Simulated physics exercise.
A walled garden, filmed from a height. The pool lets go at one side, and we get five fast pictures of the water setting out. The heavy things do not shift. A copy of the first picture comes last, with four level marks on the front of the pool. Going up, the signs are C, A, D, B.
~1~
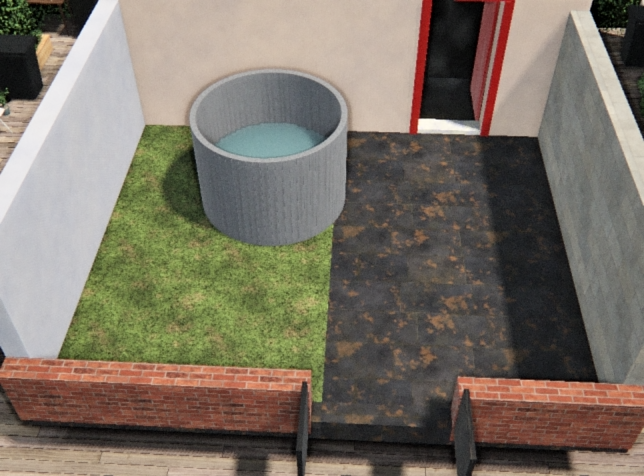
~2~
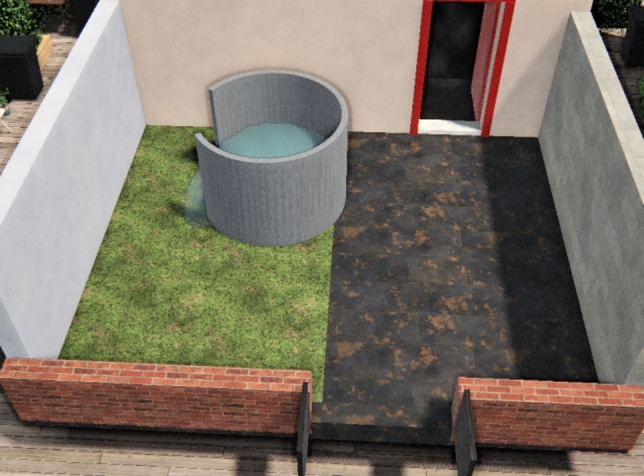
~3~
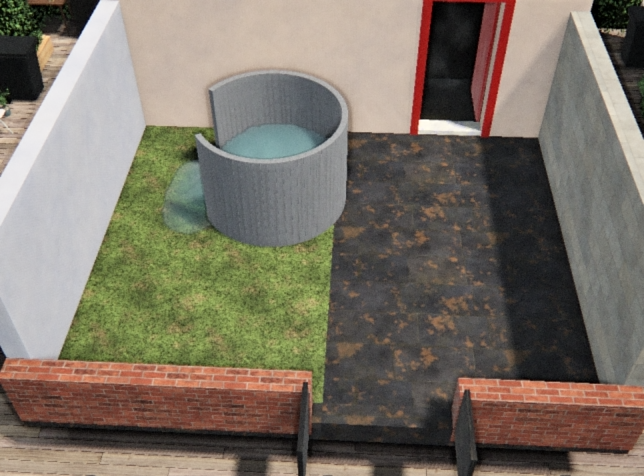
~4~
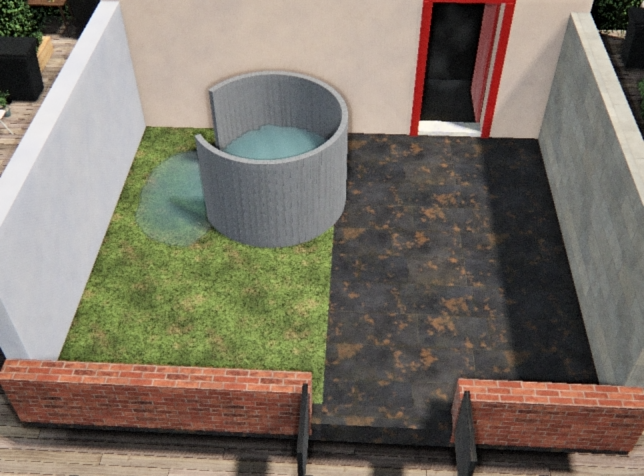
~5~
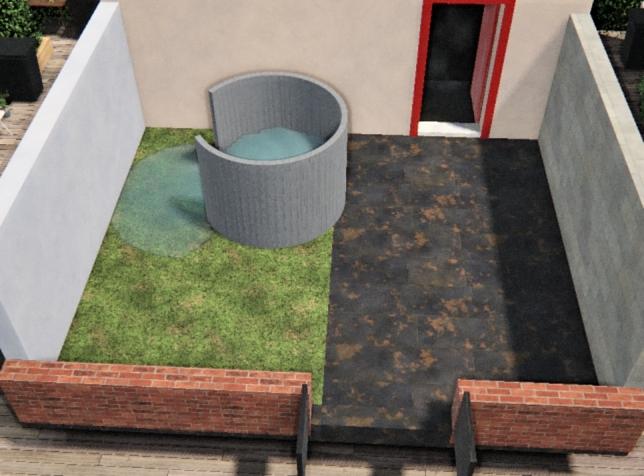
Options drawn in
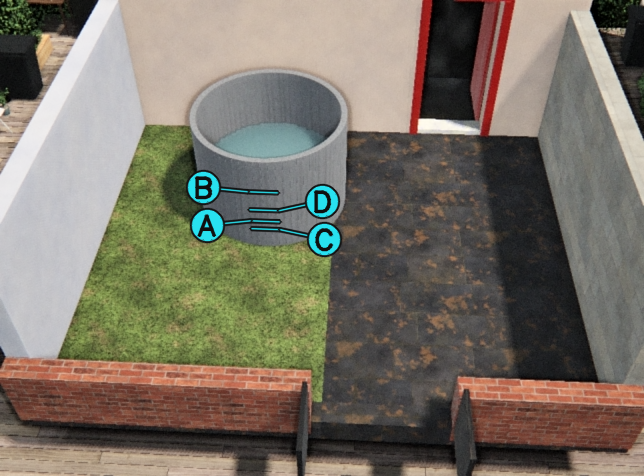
Water pours through a gap in the round grey pool's wall and spreads left across the grass.
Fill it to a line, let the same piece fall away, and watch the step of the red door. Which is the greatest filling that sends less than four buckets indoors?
It is B.
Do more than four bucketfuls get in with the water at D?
No, that is safe.
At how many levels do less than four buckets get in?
All four.
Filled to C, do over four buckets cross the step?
No, that is safe.
In cyan, A at (265, 221); B at (262, 192); C at (265, 229); D at (264, 210); from the bottom up C, A, D, B.
For level A, nothing gets over.
For level B, a splash gets over, under a bucket.
For level C, nothing gets over.
For level D, nothing gets over.
